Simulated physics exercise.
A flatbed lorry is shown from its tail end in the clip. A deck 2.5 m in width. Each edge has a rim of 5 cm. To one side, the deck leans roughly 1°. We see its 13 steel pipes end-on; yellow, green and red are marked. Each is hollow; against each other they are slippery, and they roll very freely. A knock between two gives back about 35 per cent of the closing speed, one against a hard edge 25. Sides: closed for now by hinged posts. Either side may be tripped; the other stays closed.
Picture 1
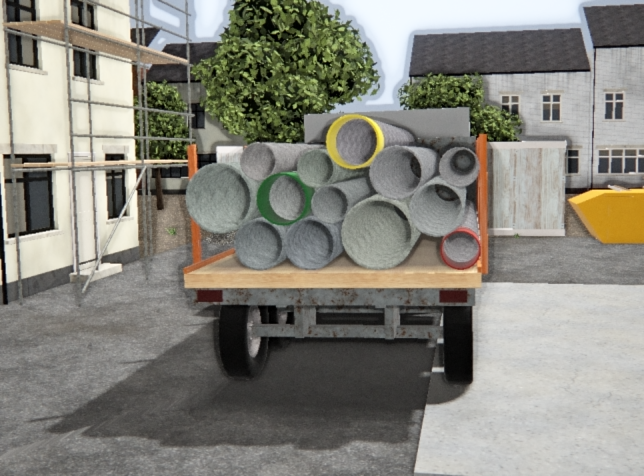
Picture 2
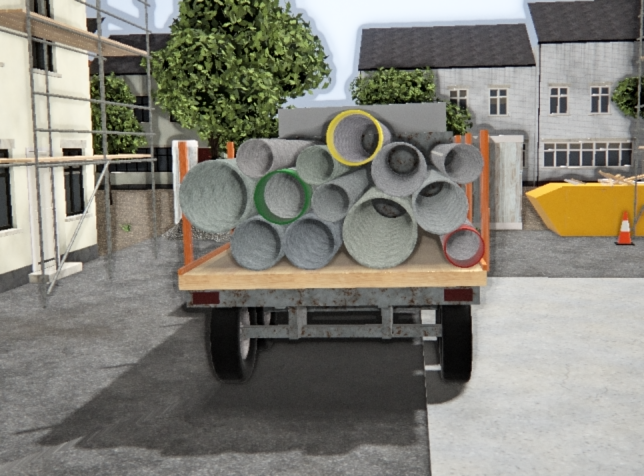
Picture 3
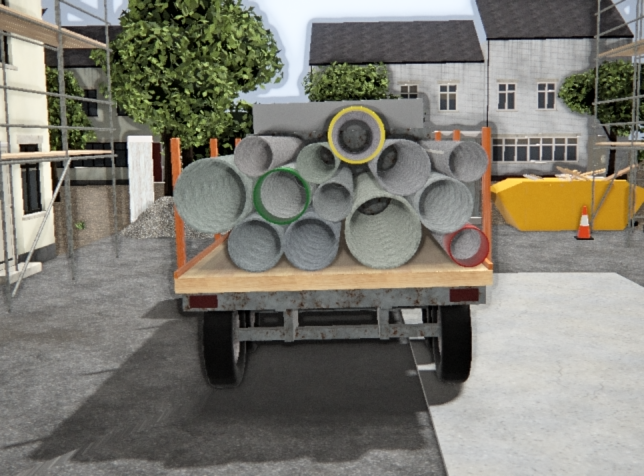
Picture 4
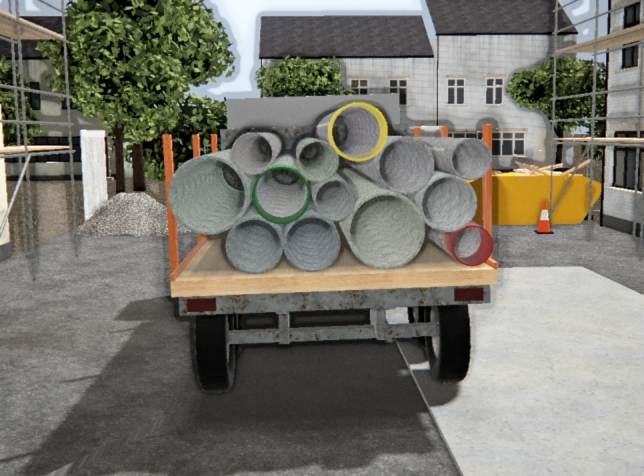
On a paved yard beside houses and scaffolding, a flatbed trailer stacked with hollow grey pipes, some rimmed yellow, green and red, stays still as the view shifts around it, bringing an orange cone and a gravel heap into sight.
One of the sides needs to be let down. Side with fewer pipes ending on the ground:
Right.
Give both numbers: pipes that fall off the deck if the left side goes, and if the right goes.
Left case: 5. Right case: 1.
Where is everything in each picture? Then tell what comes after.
The first frame shows yellow (352, 142), green (282, 199), red (461, 250); the deck slopes 1° down to the left; 4 of the 13 make up the bottom layer; nothing moves.
The second frame shows yellow (354, 138), green (281, 197), red (464, 248); rims, left 5 cm, right 5 cm; nothing moves.
The third frame shows yellow (356, 135), green (281, 197), red (469, 247); side tops at (175, 143) and (486, 133); at rest.
The fourth frame shows yellow (359, 132), green (281, 195), red (472, 246); at rest.
Side on the left freed, after 1.7 s, yellow is up on others, 110 cm from the right edge; green is on the deck, 55 cm from the left edge, rolling left; red is on the deck, 15 cm from the right edge; 2 gone from the deck.
Side on the left freed, at the end, yellow is up on others, 55 cm from the left edge; green is on the ground to the left; red is on the deck, 20 cm from the right edge; 5 gone from the deck.
Side on the right freed, after 0.8 s, yellow is up on others, 100 cm from the right edge; green is up on others, 85 cm from the left edge; red is on the deck, 15 cm from the right edge; 1 gone from the deck.
Side on the right freed, at the end, yellow is up on others, 100 cm from the right edge; green is up on others, 85 cm from the left edge; red is on the deck, 15 cm from the right edge; 1 gone from the deck.
